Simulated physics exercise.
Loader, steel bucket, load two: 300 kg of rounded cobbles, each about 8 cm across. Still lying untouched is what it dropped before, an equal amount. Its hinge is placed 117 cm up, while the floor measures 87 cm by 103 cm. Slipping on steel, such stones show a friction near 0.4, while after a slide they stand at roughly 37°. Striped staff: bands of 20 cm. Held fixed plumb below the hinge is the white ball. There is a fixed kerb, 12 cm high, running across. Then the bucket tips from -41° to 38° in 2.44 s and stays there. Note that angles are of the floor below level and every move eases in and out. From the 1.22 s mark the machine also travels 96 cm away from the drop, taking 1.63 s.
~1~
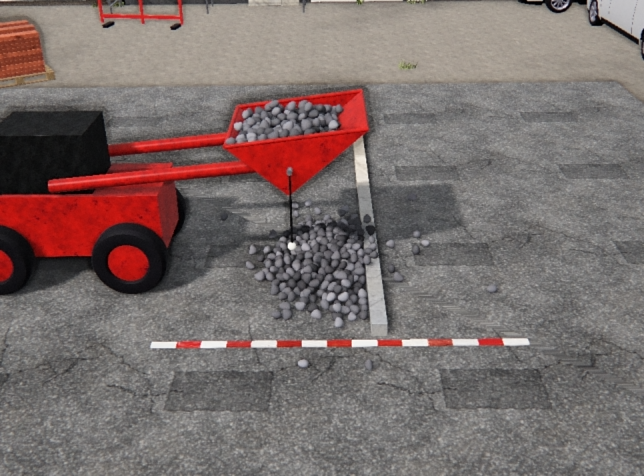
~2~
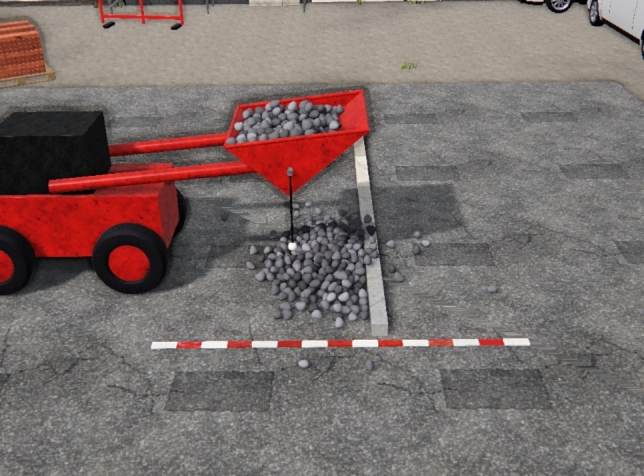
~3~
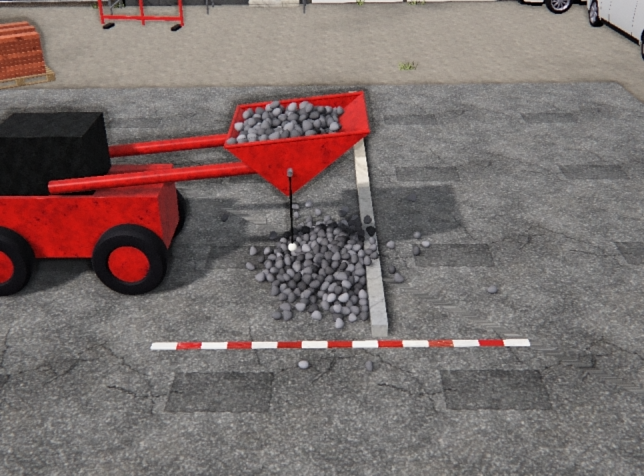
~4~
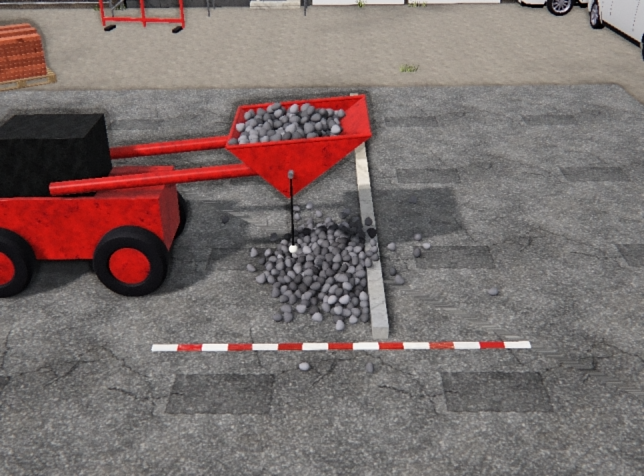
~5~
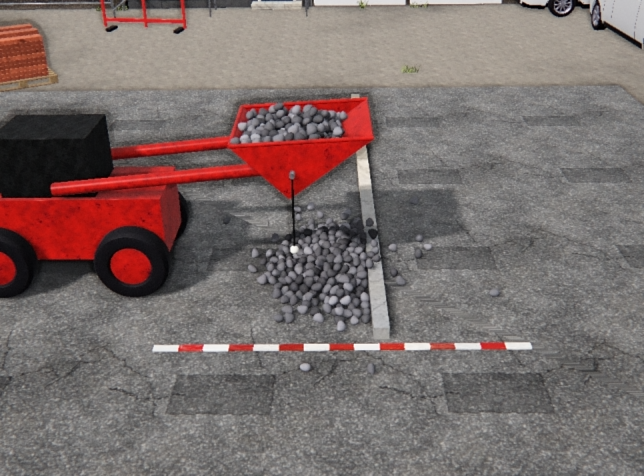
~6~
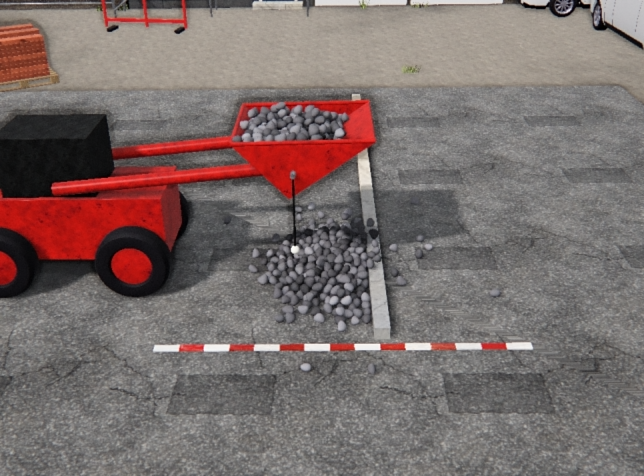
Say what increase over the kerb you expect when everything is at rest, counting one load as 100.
Some 6 per cent is added.
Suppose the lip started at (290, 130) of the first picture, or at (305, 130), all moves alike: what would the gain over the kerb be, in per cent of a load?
Case one about 0 %, case two about 0 %.
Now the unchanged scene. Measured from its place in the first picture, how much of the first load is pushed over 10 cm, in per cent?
5 per cent.
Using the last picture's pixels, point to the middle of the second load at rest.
Roughly at pixel (311, 254).
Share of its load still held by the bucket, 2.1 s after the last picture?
Around 5 in a hundred.
Then, 1.4 s after the last picture the floor is at 26°; in per cent of one load, 82 in the bucket, 116 on this side of the kerb, 2 over the kerb; the foremost stones are at (421, 252).
Then, 2.1 s after the last picture the floor is at 38°; in per cent of one load, 4 in the bucket, 188 on this side of the kerb, 8 over the kerb; the foremost stones are at (445, 258).
Then, 2.9 s after the last picture the floor is at 38°; in per cent of one load, 0 in the bucket, 192 on this side of the kerb, 8 over the kerb; the foremost stones are at (461, 277).
Then, 5.5 s after the last picture the floor is at 38°; in per cent of one load, 0 in the bucket, 192 on this side of the kerb, 8 over the kerb; the foremost stones are at (461, 277). Net gain over the kerb, 6.
